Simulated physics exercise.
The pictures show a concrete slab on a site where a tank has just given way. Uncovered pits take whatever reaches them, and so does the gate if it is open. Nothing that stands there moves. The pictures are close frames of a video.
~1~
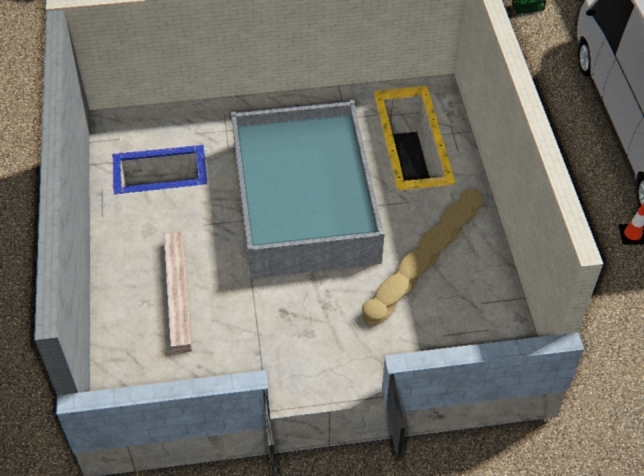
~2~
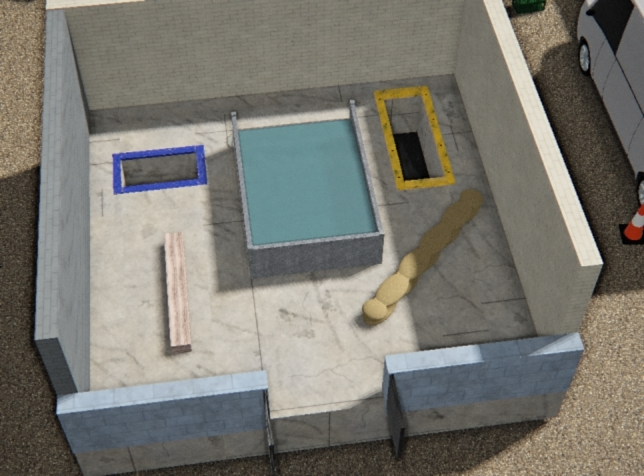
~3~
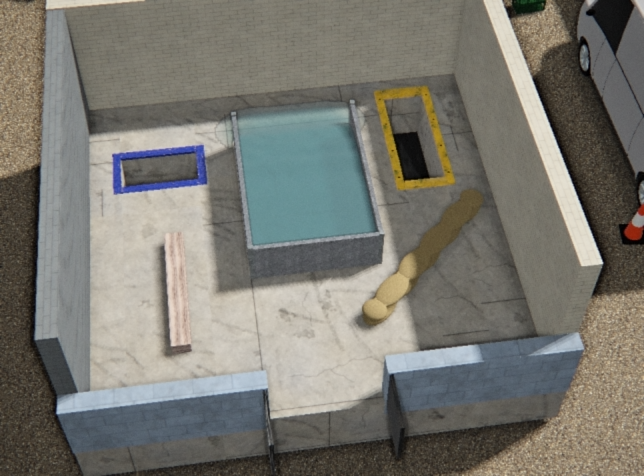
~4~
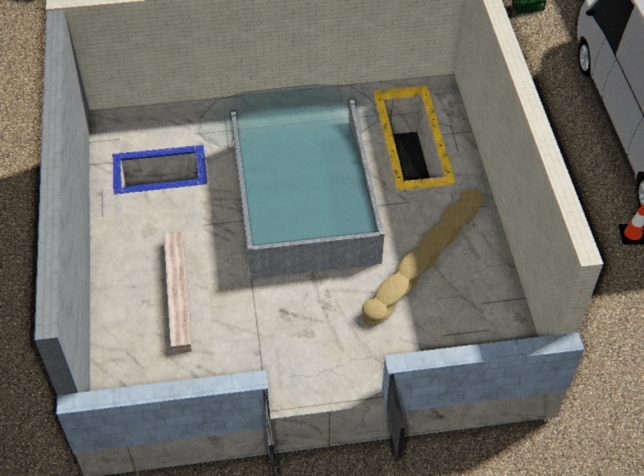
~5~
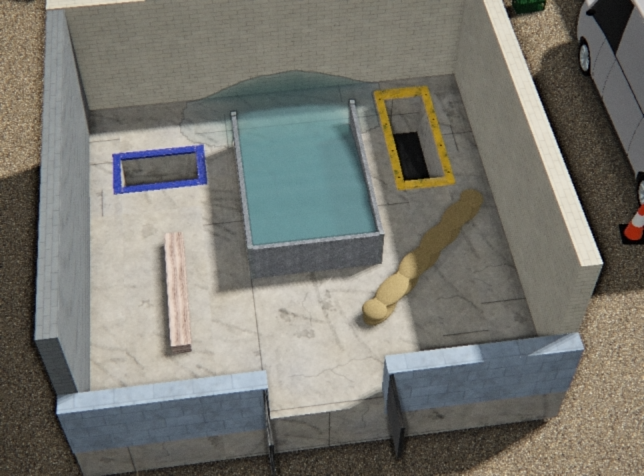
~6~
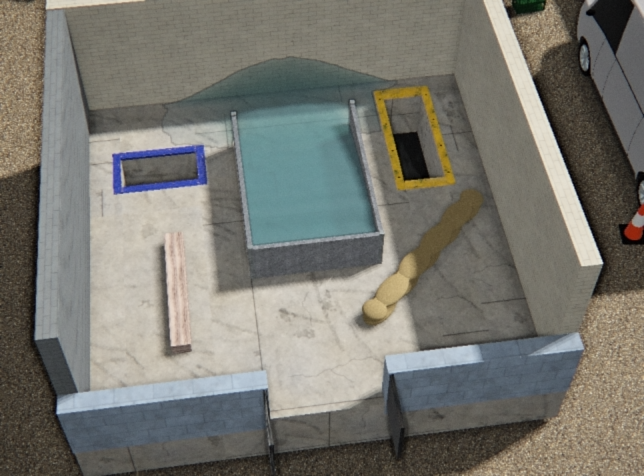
Water tank on a walled concrete slab losing its far side, with water pouring out and spreading against the back wall.
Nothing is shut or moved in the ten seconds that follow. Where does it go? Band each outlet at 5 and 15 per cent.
In the end: The gate takes under 5 %; the blue pit takes over 15 %; the yellow pit takes over 15 %.
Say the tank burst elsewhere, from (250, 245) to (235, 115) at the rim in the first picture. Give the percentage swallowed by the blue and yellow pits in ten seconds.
In per cent: Blue 45, yellow 2.
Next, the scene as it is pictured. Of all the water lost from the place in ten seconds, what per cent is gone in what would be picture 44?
Near 80 in a hundred.
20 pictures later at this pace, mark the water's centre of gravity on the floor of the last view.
Roughly at (273, 162).
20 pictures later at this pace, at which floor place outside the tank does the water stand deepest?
Close to (91, 124).
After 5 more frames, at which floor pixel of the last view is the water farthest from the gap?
Close to (91, 116).
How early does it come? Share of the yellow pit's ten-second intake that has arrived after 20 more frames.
Some 70 per cent.
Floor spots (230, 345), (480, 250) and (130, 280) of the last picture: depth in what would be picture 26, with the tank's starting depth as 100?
In that order: 0, 2 and 6 per cent.
A moment on, water covers 15 % of the floor; the gate 0 %, the blue pit 0 %, the yellow pit 1 %.
Next, water covers 25 % of the floor; the gate 0 %, the blue pit 1 %, the yellow pit 5 %.
Then, water covers 50 % of the floor; the gate 0 %, the blue pit 6 %, the yellow pit 14 %.
Later, water covers 70 % of the floor; the gate 0 %, the blue pit 16 %, the yellow pit 19 %.
In the end, water covers 85 % of the floor; the gate 1 %, the blue pit 24 %, the yellow pit 21 %.
